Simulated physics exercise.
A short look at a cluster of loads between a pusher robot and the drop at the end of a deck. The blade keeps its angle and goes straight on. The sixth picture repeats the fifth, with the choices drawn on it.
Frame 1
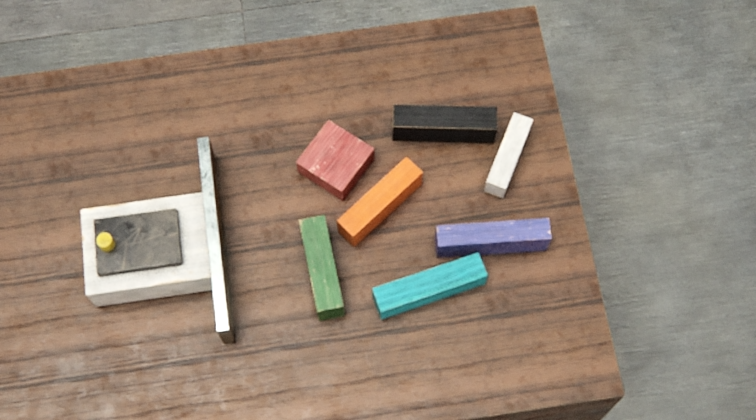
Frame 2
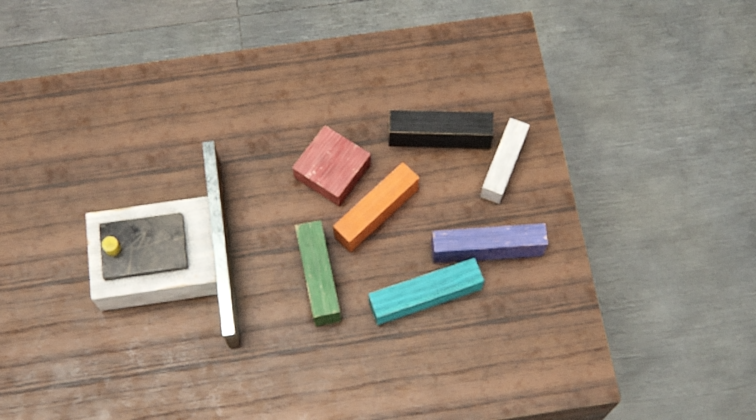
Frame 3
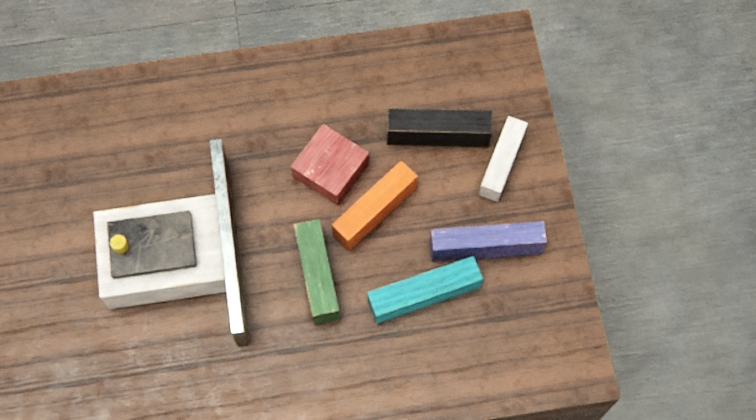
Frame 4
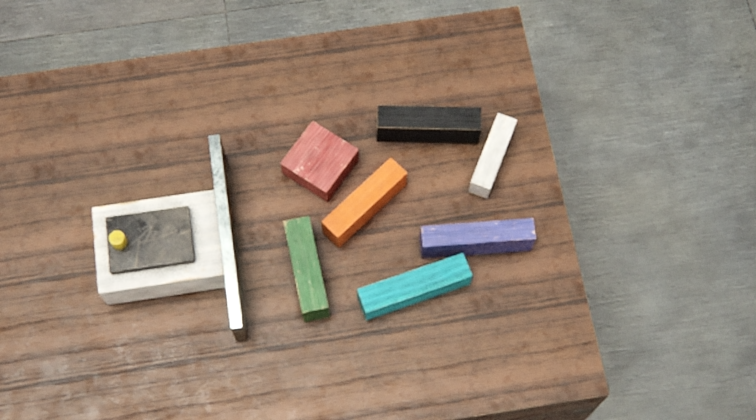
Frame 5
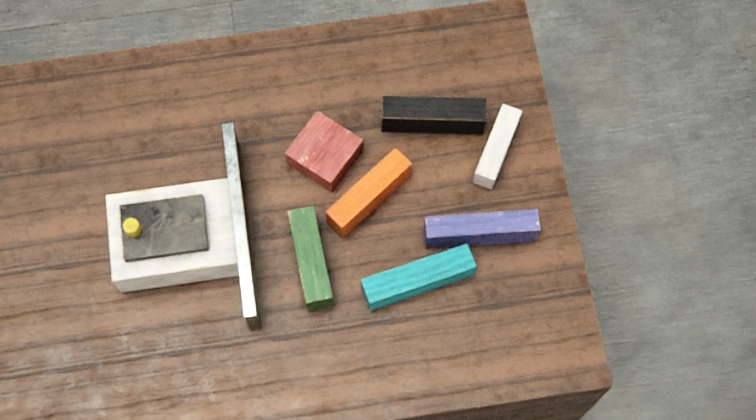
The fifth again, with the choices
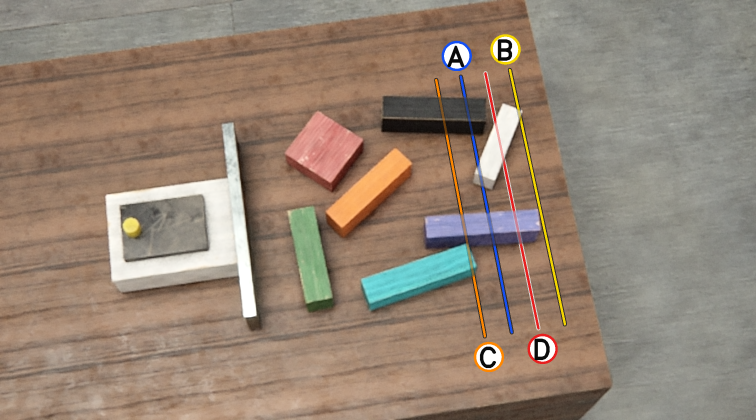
White pusher robot with an upright plate creeping right across a wooden deck, narrowing the gap to a motionless cluster of coloured blocks.
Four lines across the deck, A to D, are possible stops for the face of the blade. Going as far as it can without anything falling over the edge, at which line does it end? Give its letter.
As far as mark C.
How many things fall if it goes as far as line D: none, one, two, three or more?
By then, three or more.
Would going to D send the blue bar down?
Yes.
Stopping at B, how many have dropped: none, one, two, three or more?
In all, three or more.
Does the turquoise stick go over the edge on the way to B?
Yes.
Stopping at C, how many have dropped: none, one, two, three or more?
By then, none.
On the copy, A at (485, 199); B at (536, 192); C at (460, 203); D at (511, 195).
On C. First, robot (251, 215); red crate (355, 146); green bar (345, 255).
Then, robot (332, 204); blue bar (495, 234); turquoise stick (499, 269).
Finally, robot (391, 195); white bar (552, 142); blue bar (549, 224); nothing has fallen.
By contrast, A drops the white bar; B drops the white bar, orange stick, blue bar, black stick and turquoise stick; D drops the white bar, orange stick, blue bar and turquoise stick.
